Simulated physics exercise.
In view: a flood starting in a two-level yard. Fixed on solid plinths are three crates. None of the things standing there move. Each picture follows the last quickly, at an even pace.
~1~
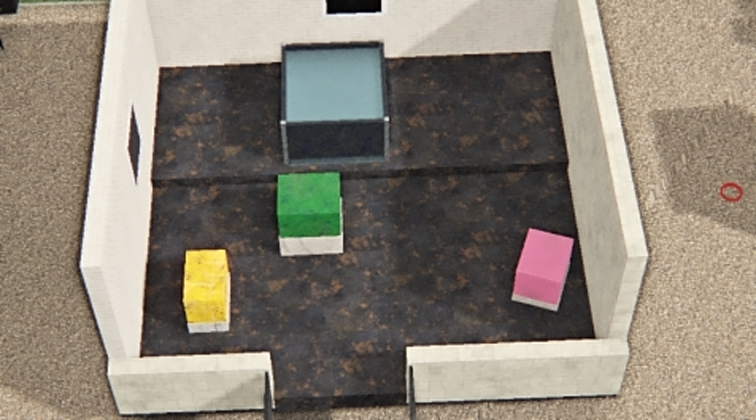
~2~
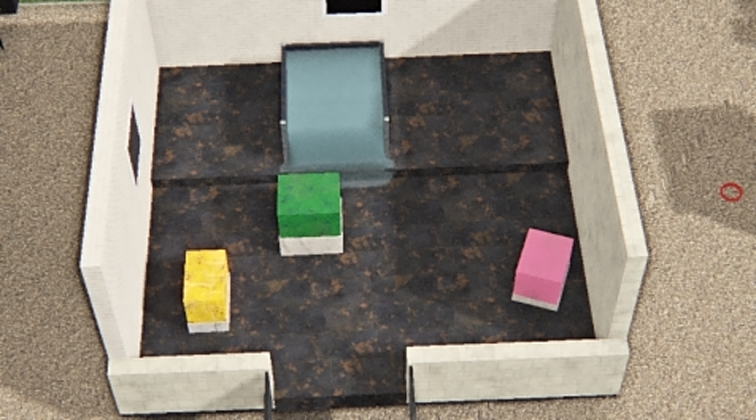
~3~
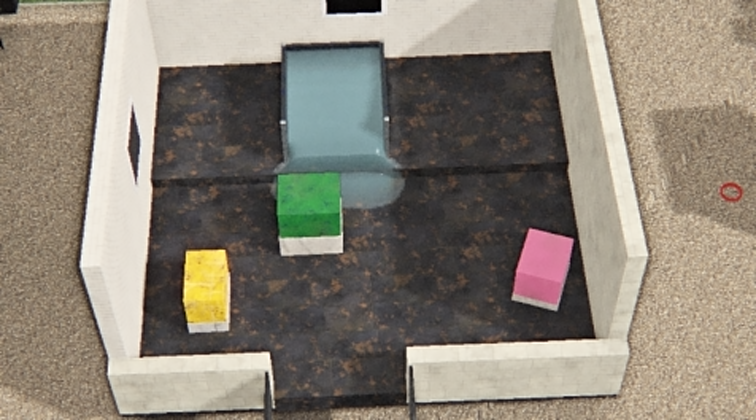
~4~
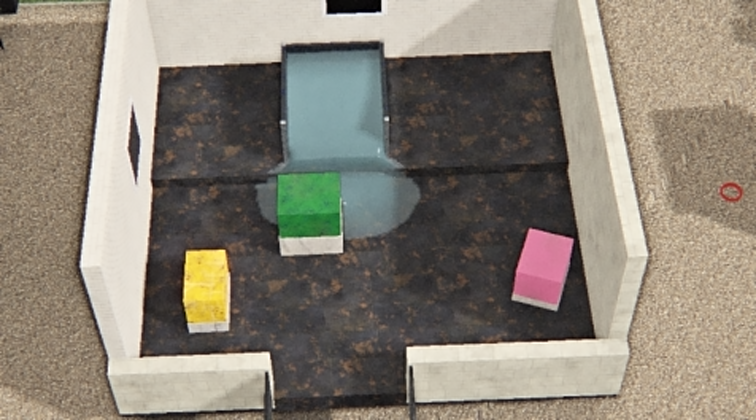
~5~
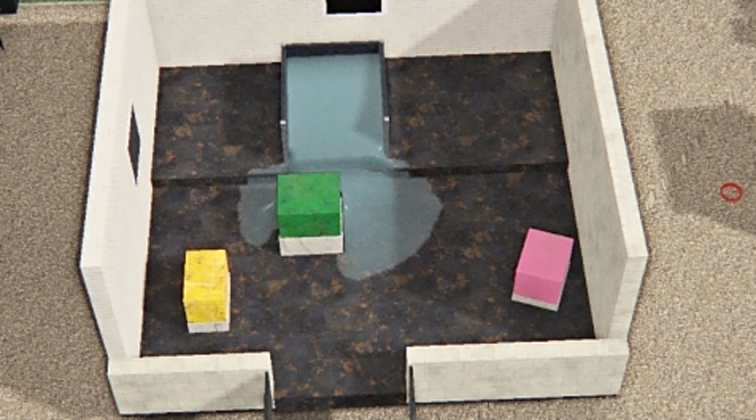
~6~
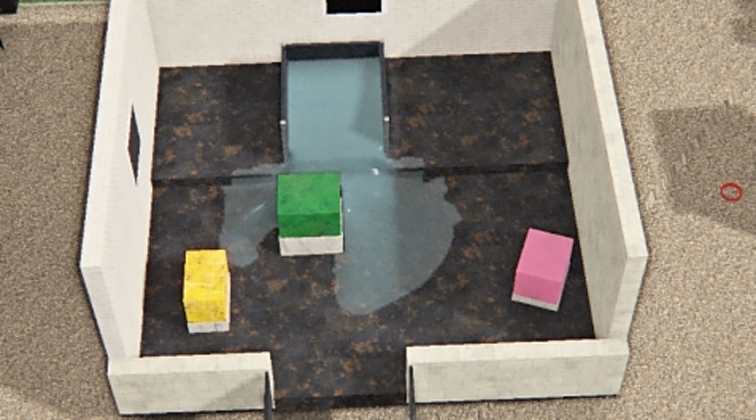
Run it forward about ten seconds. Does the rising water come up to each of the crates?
My prediction: Pink crate: Too low, green crate: Too low, yellow crate: High enough.
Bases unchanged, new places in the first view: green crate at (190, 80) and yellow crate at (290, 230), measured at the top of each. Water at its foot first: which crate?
My pick is the yellow crate.
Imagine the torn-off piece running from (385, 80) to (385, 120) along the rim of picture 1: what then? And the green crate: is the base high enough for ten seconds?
Result - green: Untouched.
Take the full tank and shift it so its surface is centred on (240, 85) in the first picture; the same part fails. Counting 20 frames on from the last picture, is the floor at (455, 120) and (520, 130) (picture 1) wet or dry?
The first spot is not reached, while the second is not reached.
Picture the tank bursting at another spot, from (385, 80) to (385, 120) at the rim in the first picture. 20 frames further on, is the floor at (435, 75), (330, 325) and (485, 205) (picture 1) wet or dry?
Order as asked: Swamped, untouched, swamped.
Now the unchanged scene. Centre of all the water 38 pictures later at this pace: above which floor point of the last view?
Roughly (359, 275).
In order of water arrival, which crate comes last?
The pink one comes last.
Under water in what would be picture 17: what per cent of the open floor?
Close to 50 percent, by my reckoning.
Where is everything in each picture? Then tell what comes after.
The first frame shows the open tank at (334, 85) is whole and still.
In the second frame, water pours out at (336, 145) and has run to (391, 162).
In the third frame, the front is at (392, 196), out from the gap at (336, 148).
In the fourth frame, the front is at (386, 228), out from the gap at (336, 150).
In the fifth frame, the front is at (364, 273), out from the gap at (336, 151).
In the sixth frame, the front is at (370, 308), out from the gap at (336, 151).
A moment on, water covers 40 % of the floor; the pink crate water round its plinth, the green crate water round its plinth, the yellow crate water round its plinth.
Next, water covers 50 % of the floor; the pink crate water round its plinth, the green crate water round its plinth, the yellow crate water round its plinth.
Then, water covers 55 % of the floor; the pink crate water round its plinth, the green crate water round its plinth, the yellow crate water round its plinth.
Later, water covers 65 % of the floor; the pink crate water round its plinth, the green crate water round its plinth, the yellow crate water round its plinth.
In the end, water covers 65 % of the floor; the pink crate was topped, the green crate was topped, the yellow crate stayed above the water.
